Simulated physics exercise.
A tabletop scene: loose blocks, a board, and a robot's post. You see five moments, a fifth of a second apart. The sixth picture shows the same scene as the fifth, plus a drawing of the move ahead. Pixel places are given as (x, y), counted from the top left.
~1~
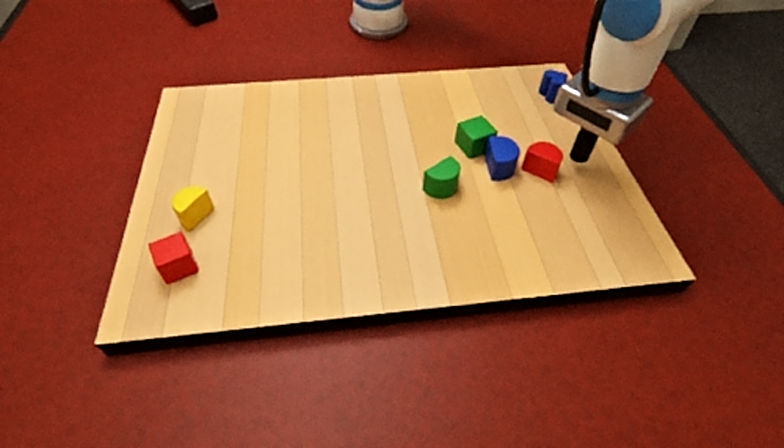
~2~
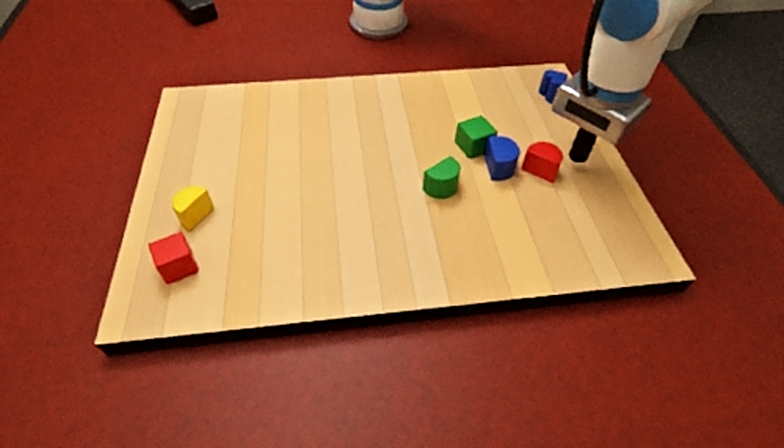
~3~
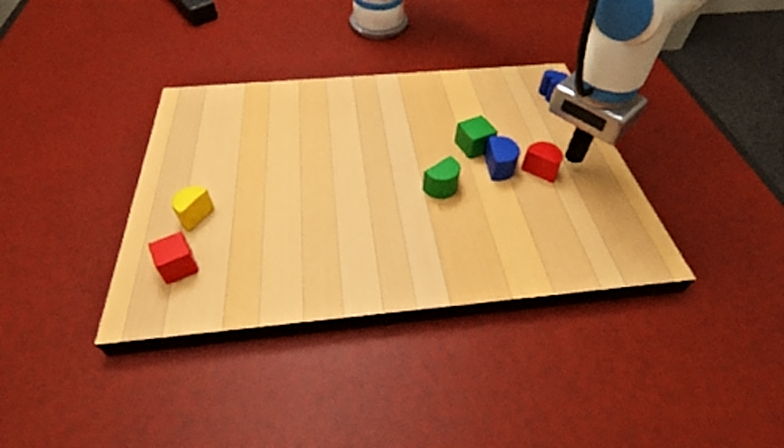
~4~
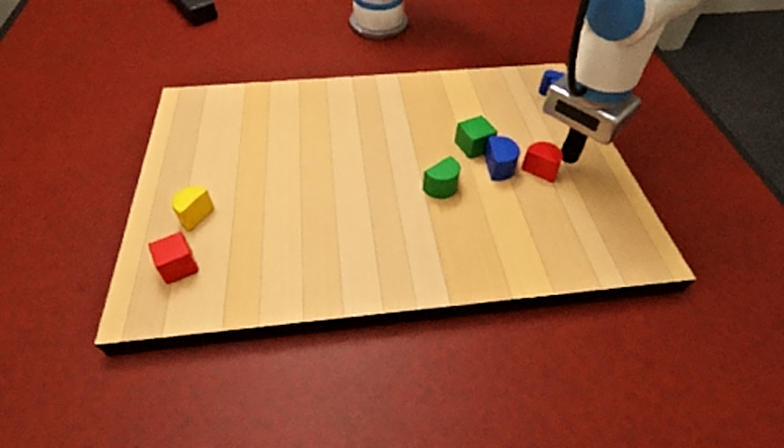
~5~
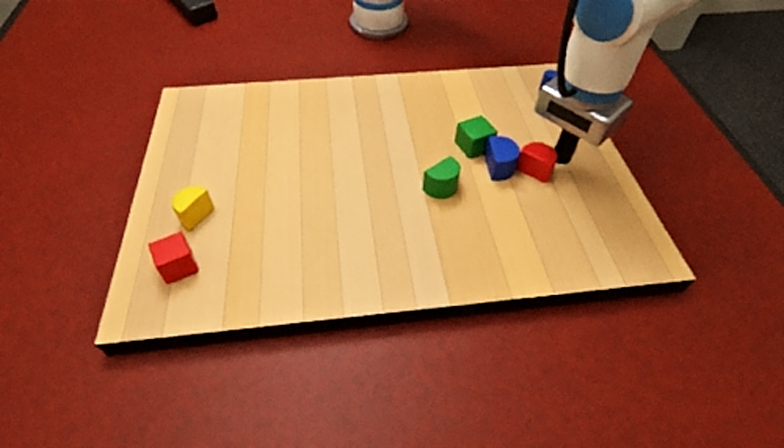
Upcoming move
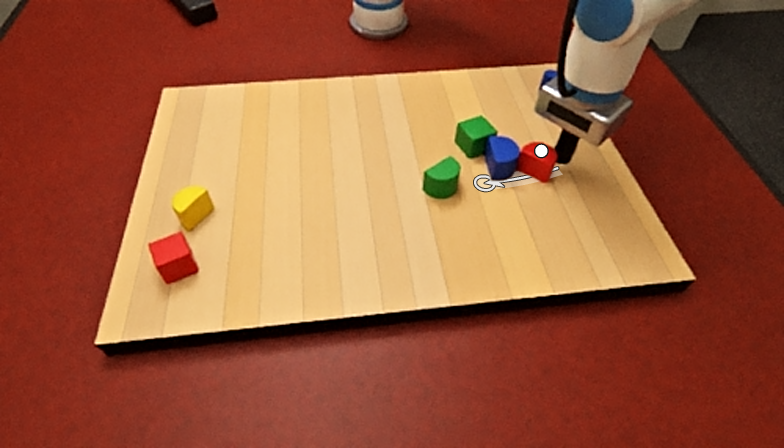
On a wooden board set on a red table, a robot arm's dark post moves a short way left beside scattered colored blocks, then nudges the red rounded block slightly left toward the blue one while the others stay still.
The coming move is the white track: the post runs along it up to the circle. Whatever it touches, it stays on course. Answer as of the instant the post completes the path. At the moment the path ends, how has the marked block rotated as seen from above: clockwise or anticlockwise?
From above, the marked block will be seen to turn anti-clockwise.
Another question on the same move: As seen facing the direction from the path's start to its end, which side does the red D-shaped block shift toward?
It slides leftward.
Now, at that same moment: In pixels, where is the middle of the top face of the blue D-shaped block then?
I'd guess (468, 148).
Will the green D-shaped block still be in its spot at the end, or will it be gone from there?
Its place changes.
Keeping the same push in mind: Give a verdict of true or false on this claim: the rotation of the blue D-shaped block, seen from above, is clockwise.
Verdict: True.
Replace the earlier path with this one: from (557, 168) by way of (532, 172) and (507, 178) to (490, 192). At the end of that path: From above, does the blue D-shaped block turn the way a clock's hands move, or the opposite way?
It makes a clockwise turn.
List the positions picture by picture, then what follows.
Post's lower end (579, 158); green D-shaped block (445, 168); green square piece (478, 126); blue D-shaped block (504, 148); red D-shaped block (547, 150), in the first frame.
Post (578, 158); blocks still, in the second frame.
Post (574, 158); blocks still, in the third frame.
Post (569, 158); blocks still, in the fourth frame.
Post (561, 159); green D-shaped block (445, 168); green square piece (478, 126); blue D-shaped block (504, 148); red D-shaped block (541, 151), in the fifth frame.
Drawn move, from (557, 168) over (535, 175) and (510, 180) to (485, 183); the dot is on the red D-shaped block.
The first path, step by step. One third of the way, post (538, 165); blue D-shaped block (485, 150), turned 50° clockwise; red D-shaped block (518, 160).
Two thirds of the way, post (513, 170); blue D-shaped block (469, 149), turned 90° clockwise; red D-shaped block (493, 166).
At the end, post (487, 174); green D-shaped block (435, 170), turned 20° clockwise; green square piece still; blue D-shaped block (468, 148), turned 90° clockwise; red D-shaped block (469, 174), turned 30° anticlockwise.
